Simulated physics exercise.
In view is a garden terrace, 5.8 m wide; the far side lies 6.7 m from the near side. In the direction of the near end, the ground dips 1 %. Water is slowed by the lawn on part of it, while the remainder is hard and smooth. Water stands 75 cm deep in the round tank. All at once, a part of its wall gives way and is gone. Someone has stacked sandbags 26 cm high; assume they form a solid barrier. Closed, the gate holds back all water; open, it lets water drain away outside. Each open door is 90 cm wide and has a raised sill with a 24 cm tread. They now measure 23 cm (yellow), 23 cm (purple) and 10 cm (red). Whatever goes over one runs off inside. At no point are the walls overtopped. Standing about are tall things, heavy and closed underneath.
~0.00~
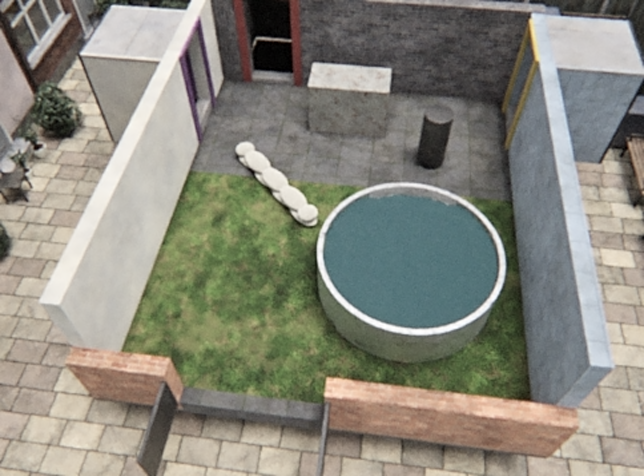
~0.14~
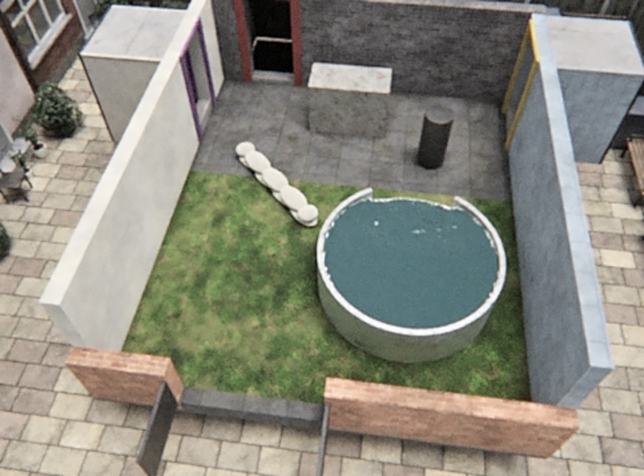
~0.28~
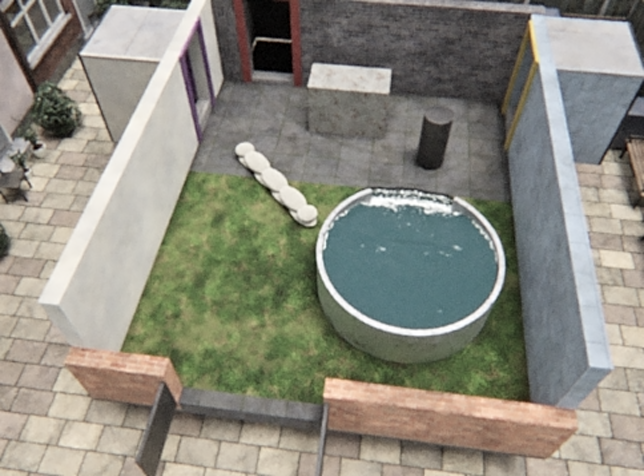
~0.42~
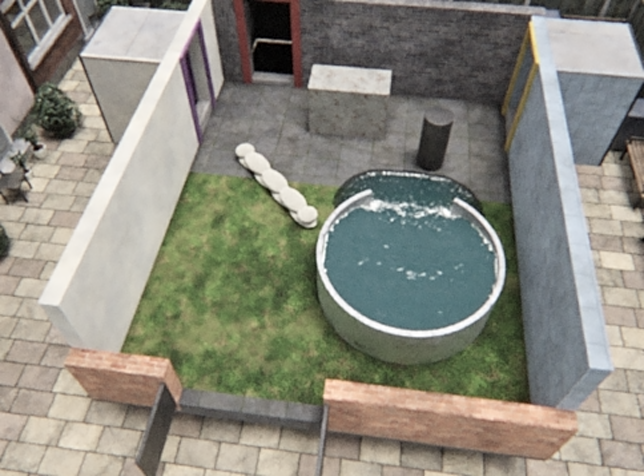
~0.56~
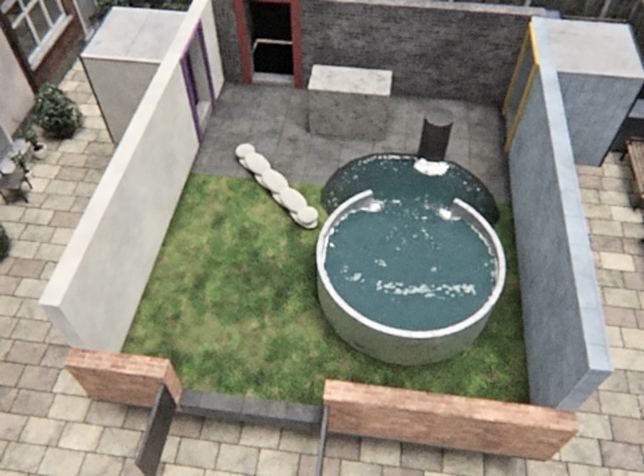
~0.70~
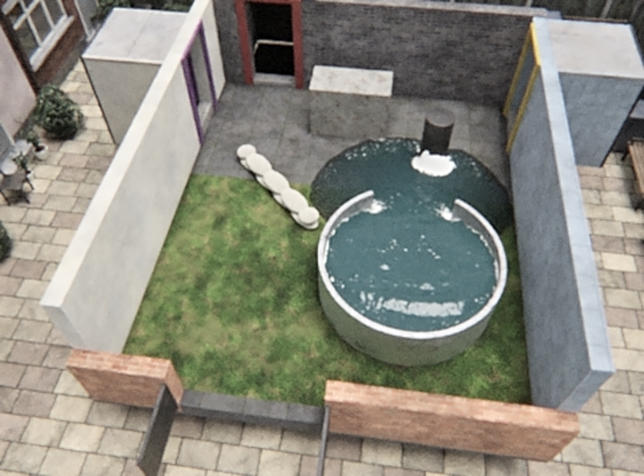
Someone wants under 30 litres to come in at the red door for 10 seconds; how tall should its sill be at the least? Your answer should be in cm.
It should be at least about 10.5 cm tall.
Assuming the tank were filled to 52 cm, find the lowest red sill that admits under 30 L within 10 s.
Minimum height: Approx. 6.0 cm.
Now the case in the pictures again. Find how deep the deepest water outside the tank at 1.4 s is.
About 46 cm at most.
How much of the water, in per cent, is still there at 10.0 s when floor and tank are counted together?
I'd estimate some 98 in a hundred.
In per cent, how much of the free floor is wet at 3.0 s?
55 %.
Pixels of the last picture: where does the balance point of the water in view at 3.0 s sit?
Approximately (396, 201).
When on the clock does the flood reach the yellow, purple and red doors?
It reaches yellow at 1.2 s, purple at 2.0 s, and red at 2.4 s.
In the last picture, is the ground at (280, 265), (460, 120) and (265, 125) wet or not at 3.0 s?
Point by point, the first is spared, the second awash and the third awash.
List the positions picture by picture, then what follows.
Still water, 75 cm deep, in the round tank at (410, 254); the red door at (270, 40) is dry, in the first frame.
The front is at a hidden place, 0.3 m from the gap on the far side; 0.3 m2 of floor is wet, 75 cm left at the back, in the second frame.
The gap is on the far side, the front 0.7 m out at a hidden place; the back of the round tank holds 75 cm, in the third frame.
The gap is on the far side, the front 1.2 m out at (445, 179); the back of the round tank holds 75 cm, in the fourth frame.
The front is at (390, 155), 1.6 m from the gap on the far side; 3.9 m2 of floor is wet, 75 cm left at the back, in the fifth frame.
The front is at (387, 140), 2.0 m from the gap on the far side; 5.5 m2 of floor is wet, 73 cm left at the back; 2.5 m in a straight line remain to the red door at (271, 43), in the sixth frame.
After 1.4 s water covers 35 % of the floor, deepest (46 cm) near (430, 176); it has not reached the red door.
After 3.0 s water covers 55 % of the floor, deepest (38 cm) near (440, 156); 2 cm at the red door, 0 litres in over its 10 cm sill.
After 10.0 s water covers 95 % of the floor, deepest (18 cm) near (431, 149); 12 cm at the red door, 39 litres in over its 10 cm sill.
At the red door as built, the water arrived by 2.5 s and peaked near 15 cm at 6.4 s.
With a sill of 9 cm, 53 litres would have come in within the 10 s; with 12 cm, 17 litres. So under 30 litres takes about 10.5 cm.
